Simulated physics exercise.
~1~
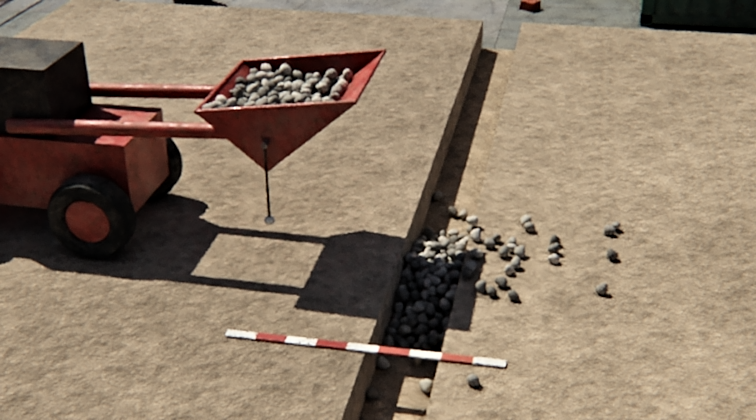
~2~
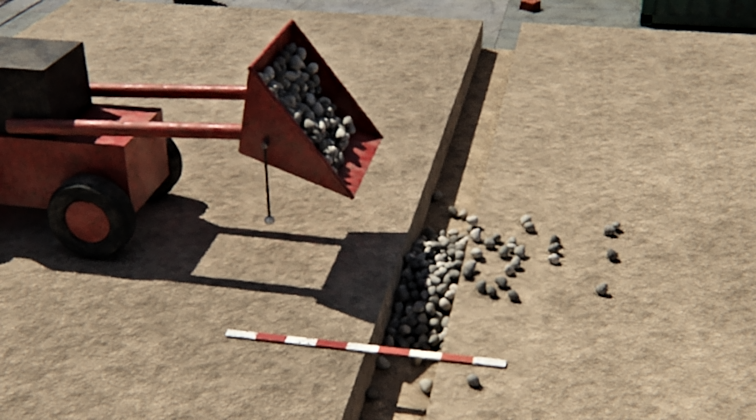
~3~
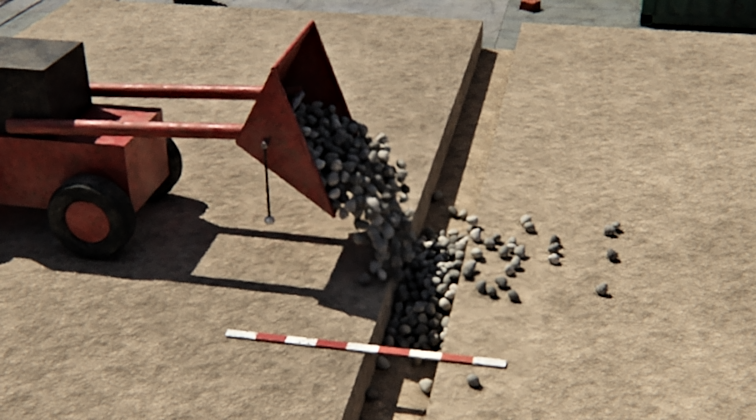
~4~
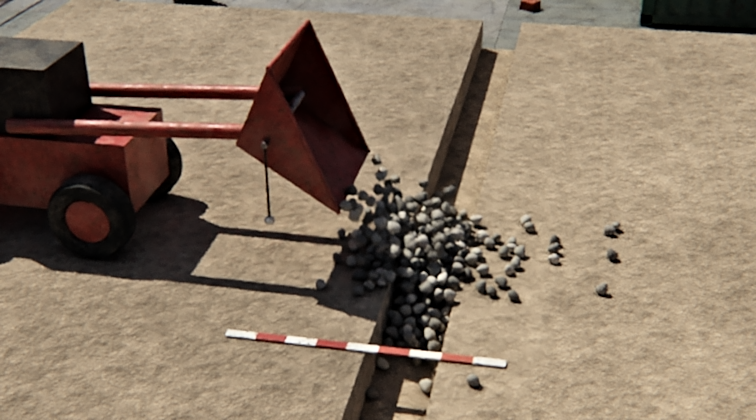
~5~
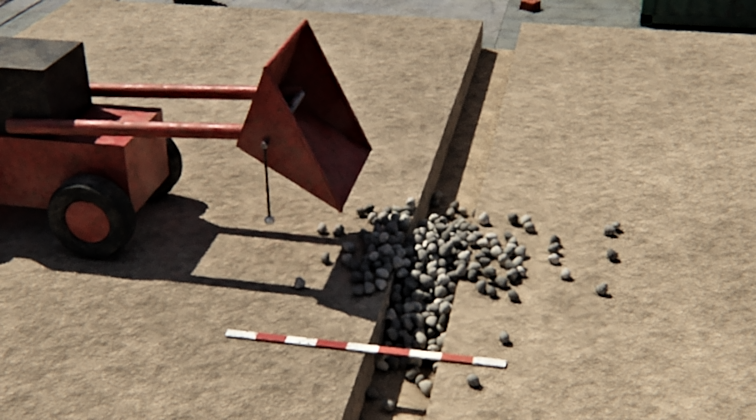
The footage shows a red compact loader tipping its raised bucket of grey stones forward beside a trench already partly filled with similar stones. They pour out in a heap over the trench and both edges, a few scattering, and the bucket ends empty, still tilted.
